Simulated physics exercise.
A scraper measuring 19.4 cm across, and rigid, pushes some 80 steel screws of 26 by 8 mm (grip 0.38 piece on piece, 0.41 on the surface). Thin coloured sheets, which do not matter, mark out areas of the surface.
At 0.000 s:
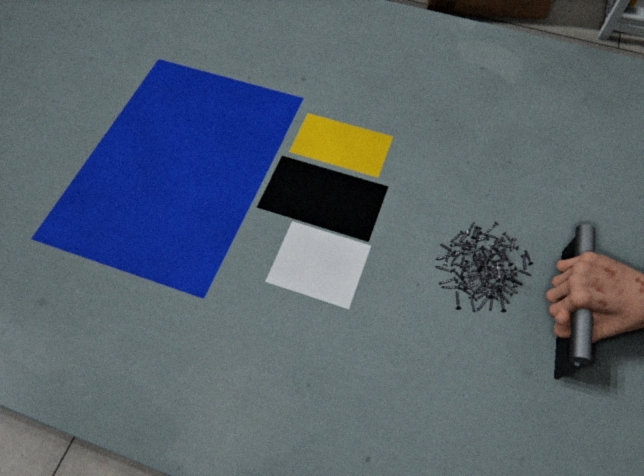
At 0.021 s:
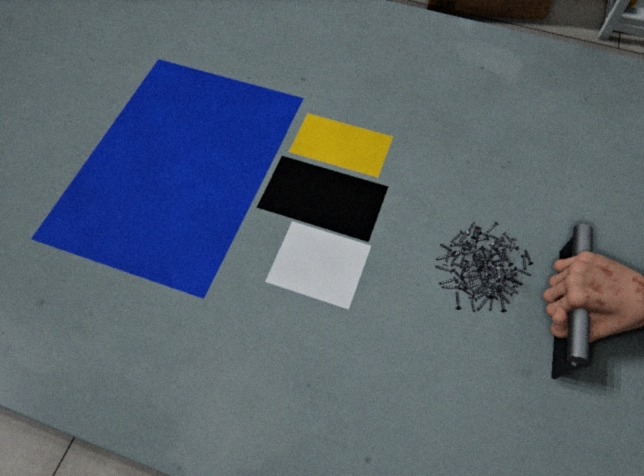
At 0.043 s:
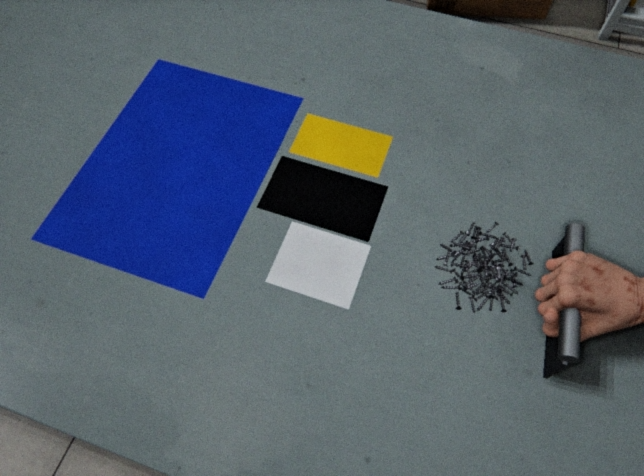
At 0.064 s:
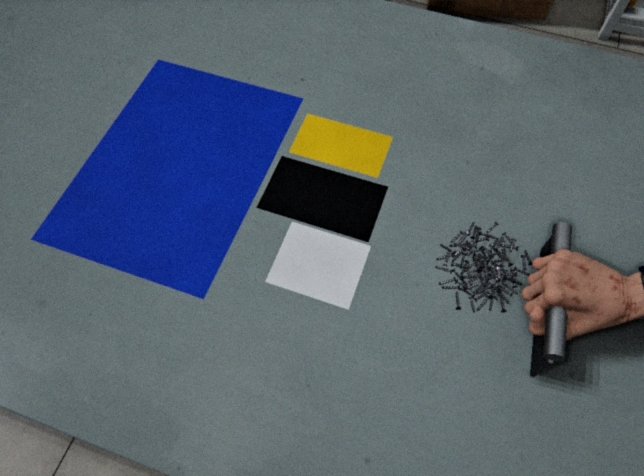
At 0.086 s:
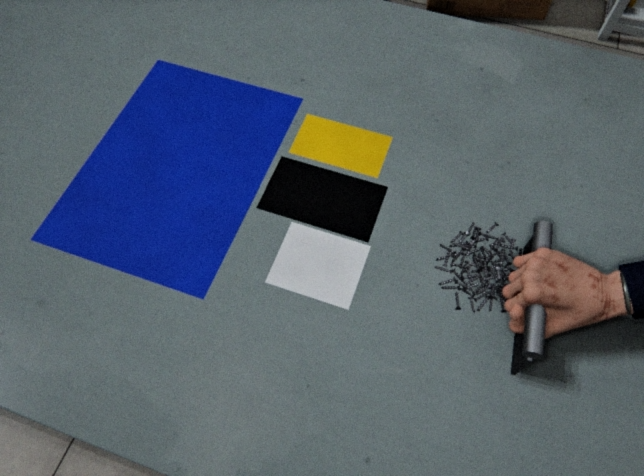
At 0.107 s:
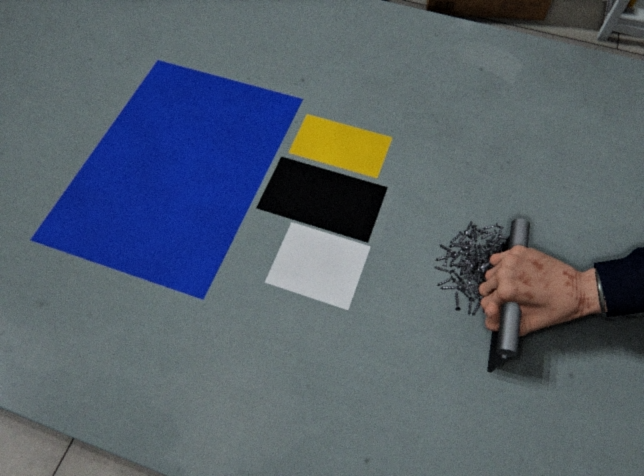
On a grey-green tabletop with blue, yellow, black and white sheets lying flat, a hand gripping a scraper slid it leftward from the right, reached a pile of dark screws and pushed into its near side.
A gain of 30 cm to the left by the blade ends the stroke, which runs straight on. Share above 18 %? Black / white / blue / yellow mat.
Black mat: Not above, white mat: Not above, blue mat: Above, yellow mat: Not above.
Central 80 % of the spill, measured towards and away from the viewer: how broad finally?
It spans some 28 centimetres.
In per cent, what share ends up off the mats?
Around 40 in a hundred.
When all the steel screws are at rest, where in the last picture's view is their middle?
In the last picture the centre sits at about (216, 212).
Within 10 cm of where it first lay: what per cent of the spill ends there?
Roughly 5 %.
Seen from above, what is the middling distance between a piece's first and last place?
Estimate: Close to 42 cm.
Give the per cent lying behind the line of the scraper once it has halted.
Roughly 15 %.
After 0.25 s, scraper 29 cm from its start, spill 20 cm wide; white mat 50 %, black mat 25 %, off the mats 25 %.
Then, at 0.39 s, scraper 31 cm from its start, spill 30 cm wide; black mat 15 %, blue mat 20 %, off the mats 60 %.
After 0.51 s, scraper 31 cm from its start, spill 34 cm wide; black mat 5 %, blue mat 60 %, off the mats 35 %.
At rest (1.7 s), white mat 0 %, black mat 0 %, yellow mat 0 %, blue mat 55 %, off the mats 40 %.
